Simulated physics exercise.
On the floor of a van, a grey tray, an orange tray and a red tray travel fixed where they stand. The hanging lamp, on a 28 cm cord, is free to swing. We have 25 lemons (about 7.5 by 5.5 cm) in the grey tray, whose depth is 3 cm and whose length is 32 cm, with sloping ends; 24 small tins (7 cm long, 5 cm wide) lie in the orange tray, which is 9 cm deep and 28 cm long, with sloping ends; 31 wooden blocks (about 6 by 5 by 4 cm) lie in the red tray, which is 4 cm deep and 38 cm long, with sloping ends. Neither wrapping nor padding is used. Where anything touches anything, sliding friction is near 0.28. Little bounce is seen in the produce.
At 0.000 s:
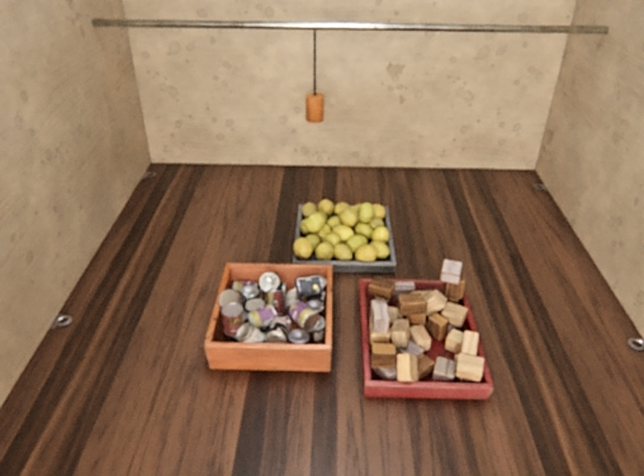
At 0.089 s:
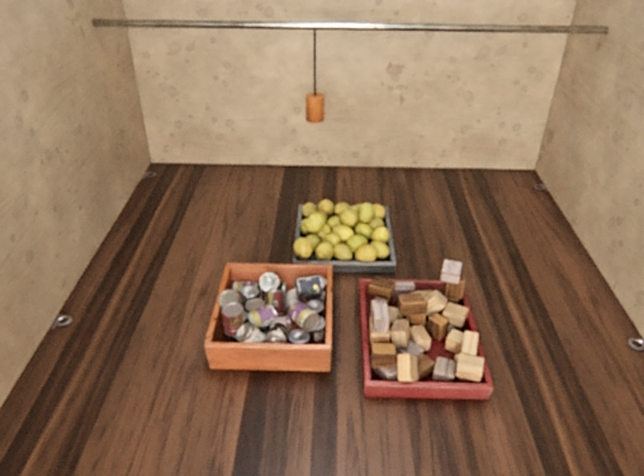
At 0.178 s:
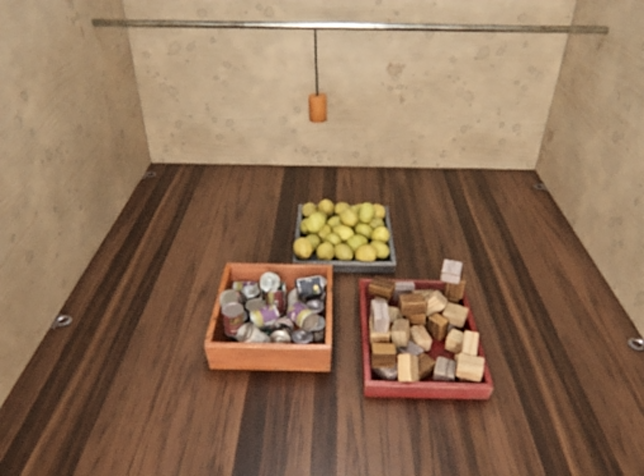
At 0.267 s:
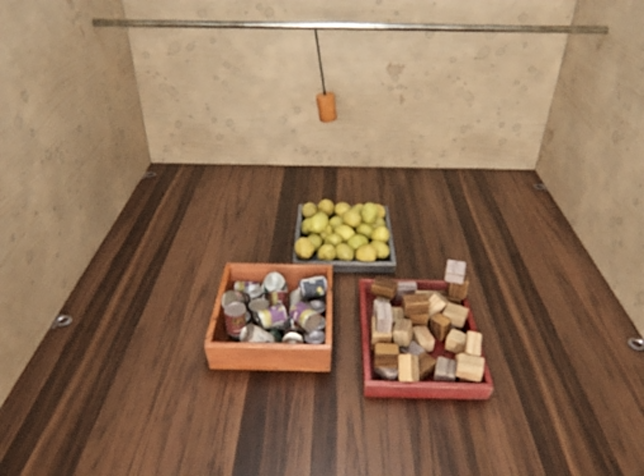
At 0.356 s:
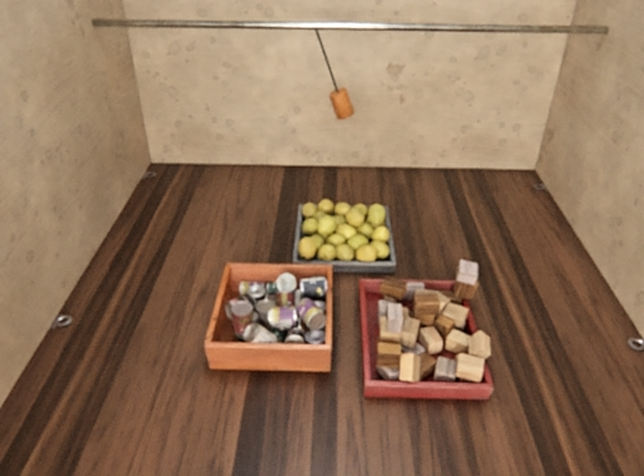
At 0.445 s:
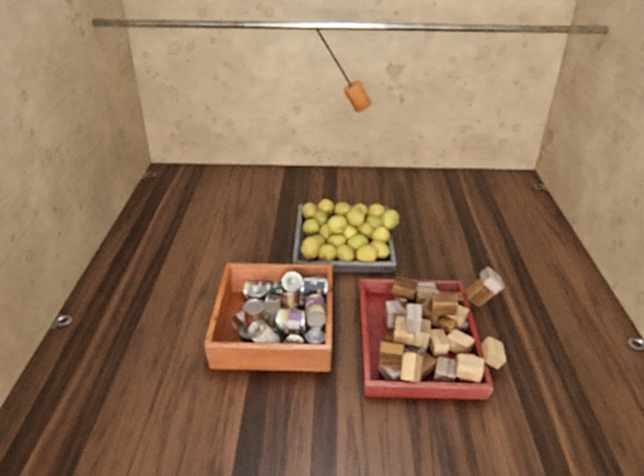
The hanging lamp swings right as lemons, tins and wooden blocks shift right in their trays.
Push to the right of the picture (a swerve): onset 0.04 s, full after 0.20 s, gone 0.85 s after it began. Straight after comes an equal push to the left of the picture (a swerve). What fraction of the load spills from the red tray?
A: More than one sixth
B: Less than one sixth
A.
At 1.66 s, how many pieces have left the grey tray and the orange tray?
Estimate at that time - grey tray 3, orange tray 0, give or take.
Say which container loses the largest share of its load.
Red tray.
After 0.75 s, 1 of 25 out of the grey tray, 0 of 24 out of the orange tray and 5 of 31 out of the red tray.
After 1.13 s, 2 of 25 out of the grey tray, 0 of 24 out of the orange tray and 5 of 31 out of the red tray.
After 1.66 s, 3 of 25 out of the grey tray, 0 of 24 out of the orange tray and 8 of 31 out of the red tray.
Final count (at 2.34 s), 3 of 25 out of the grey tray, 0 of 24 out of the orange tray and 8 of 31 out of the red tray. Asked share, 8 of 31, 26 per cent.
